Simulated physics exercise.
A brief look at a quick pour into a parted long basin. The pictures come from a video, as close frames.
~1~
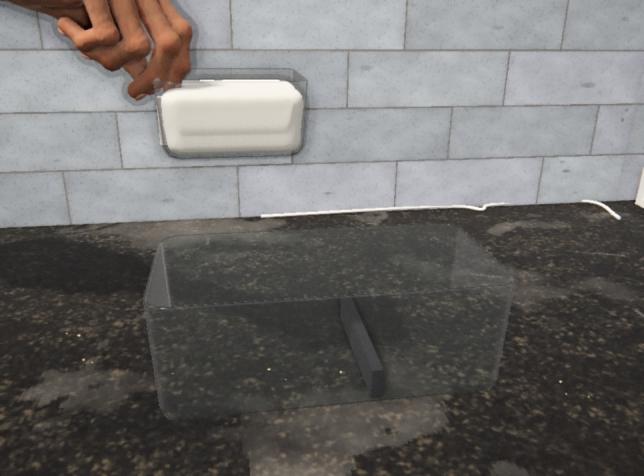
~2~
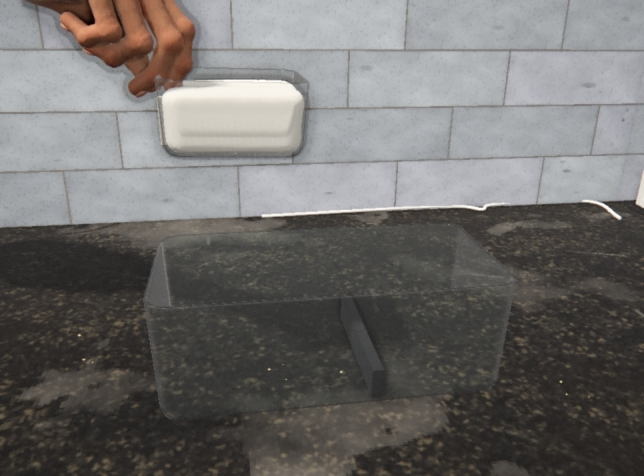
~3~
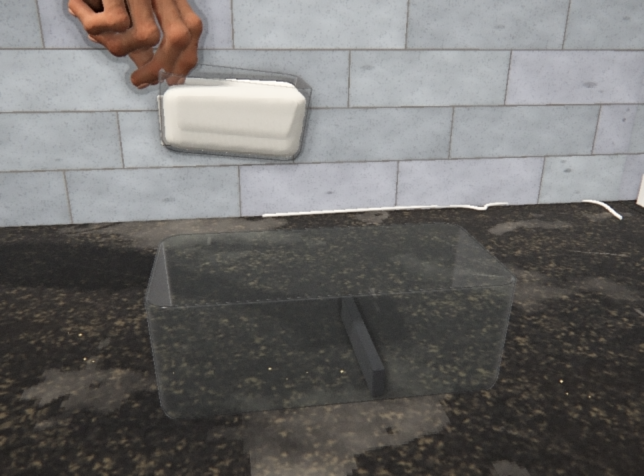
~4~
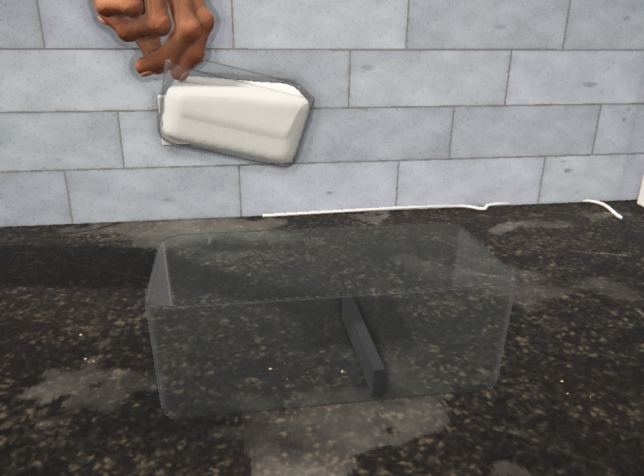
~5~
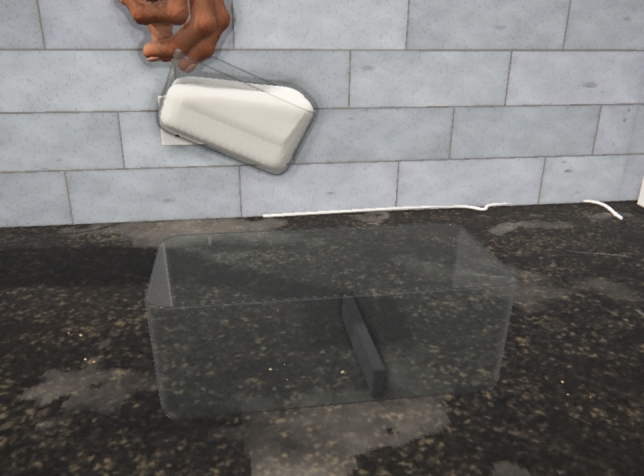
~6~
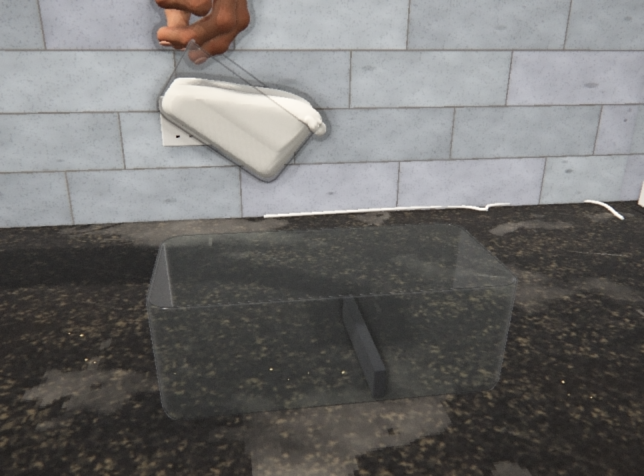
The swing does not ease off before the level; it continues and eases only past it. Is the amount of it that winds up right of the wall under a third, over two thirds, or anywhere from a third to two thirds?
Falls in the midrange.
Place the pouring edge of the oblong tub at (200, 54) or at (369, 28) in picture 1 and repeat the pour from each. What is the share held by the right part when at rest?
Roughly 20 % and 70 %.
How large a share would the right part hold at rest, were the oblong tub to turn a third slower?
I'd say roughly 60 in every hundred ends up there.
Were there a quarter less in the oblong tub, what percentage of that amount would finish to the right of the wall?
25 per cent or so.
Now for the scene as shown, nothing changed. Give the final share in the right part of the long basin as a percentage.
I'd put it at about 45 per cent.
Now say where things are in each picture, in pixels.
In the first picture, it leans 0°; its right rim is at (300, 77); the milk meets the walls at (165, 89) and (296, 87); the long basin's rim runs from (153, 270) to (483, 251); the wall's top is at (360, 330).
In the second picture, it leans 2°; its right rim is at (301, 79); the milk meets the walls at (167, 88) and (297, 88).
In the third picture, it leans 6°; its right rim is at (304, 84); the milk meets the walls at (169, 86) and (300, 90).
In the fourth picture, it leans 14°; its right rim is at (306, 94); the milk meets the walls at (171, 84) and (303, 93).
In the fifth picture, it leans 24°; its right rim is at (308, 108); the milk meets the walls at (172, 85) and (308, 99); 2 per cent is over the edge.
In the sixth picture, it leans 36°; its right rim is at (307, 123); the milk meets the walls at (169, 86) and (301, 110); 7 per cent is over the edge.
A moment on, the oblong tub is tipped right over and 12 per cent is still to pour, 16 is left of the wall and 24 right of it.
Next, the oblong tub is tipped right over and 2 per cent is still to pour, 48 is left of the wall and 45 right of it.
Then the oblong tub is tipped right over and 0 per cent is still to pour, 53 is left of the wall and 43 right of it.
Later the oblong tub is tipped right over and 0 per cent is still to pour, 54 is left of the wall and 43 right of it.
In the end 54 per cent lies left of the wall, 43 right of it and 3 outside.
